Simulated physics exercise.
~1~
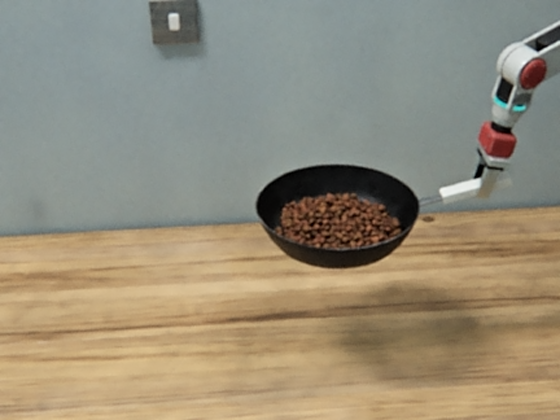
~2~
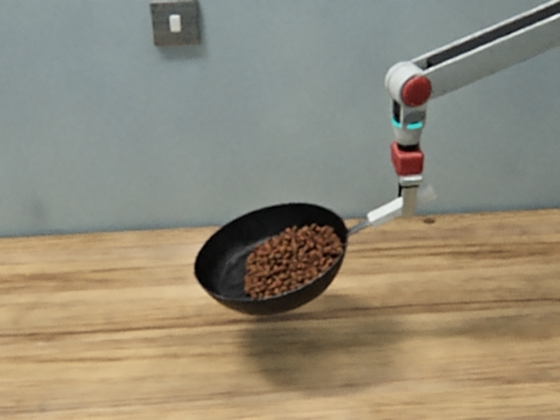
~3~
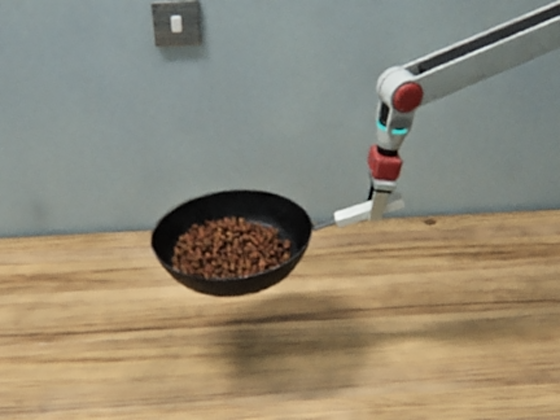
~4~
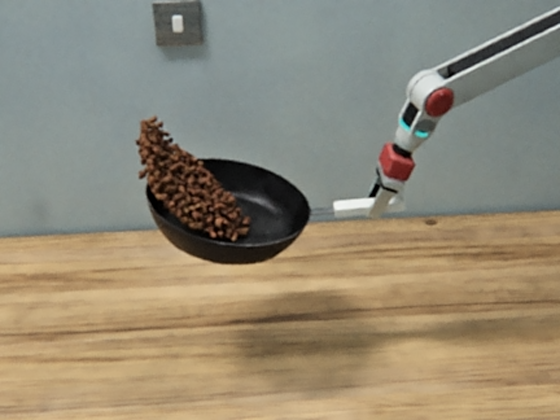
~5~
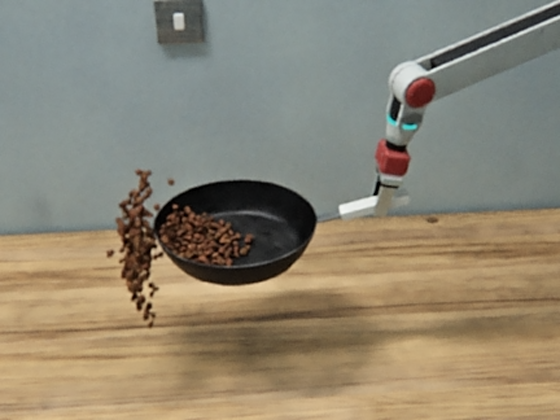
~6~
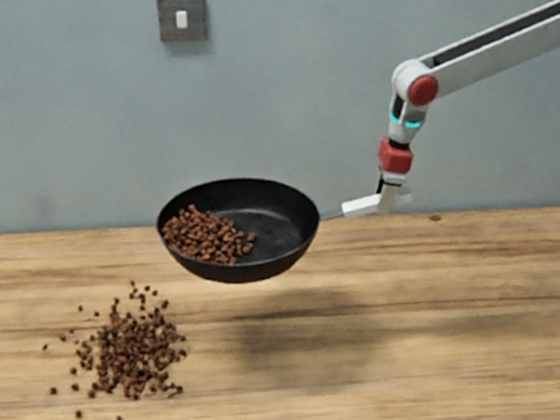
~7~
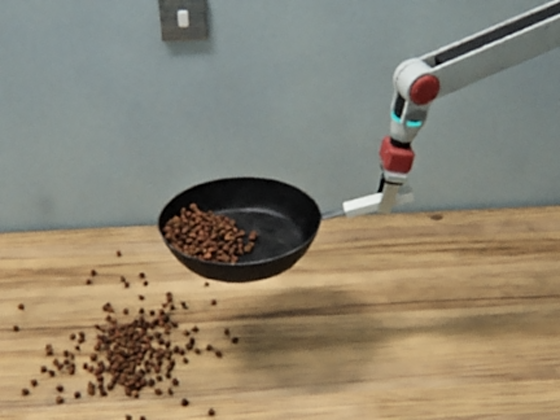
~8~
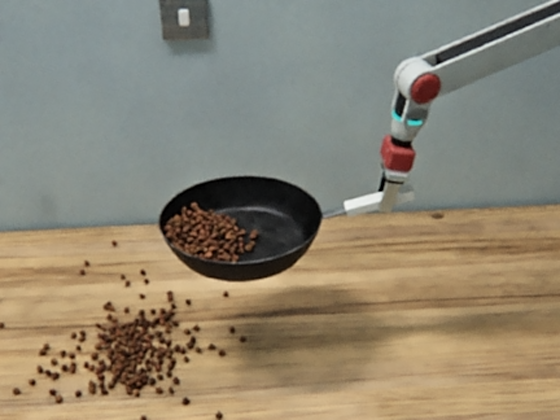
A robot arm jerks a frying pan of brown pellets, spilling about half onto the table.
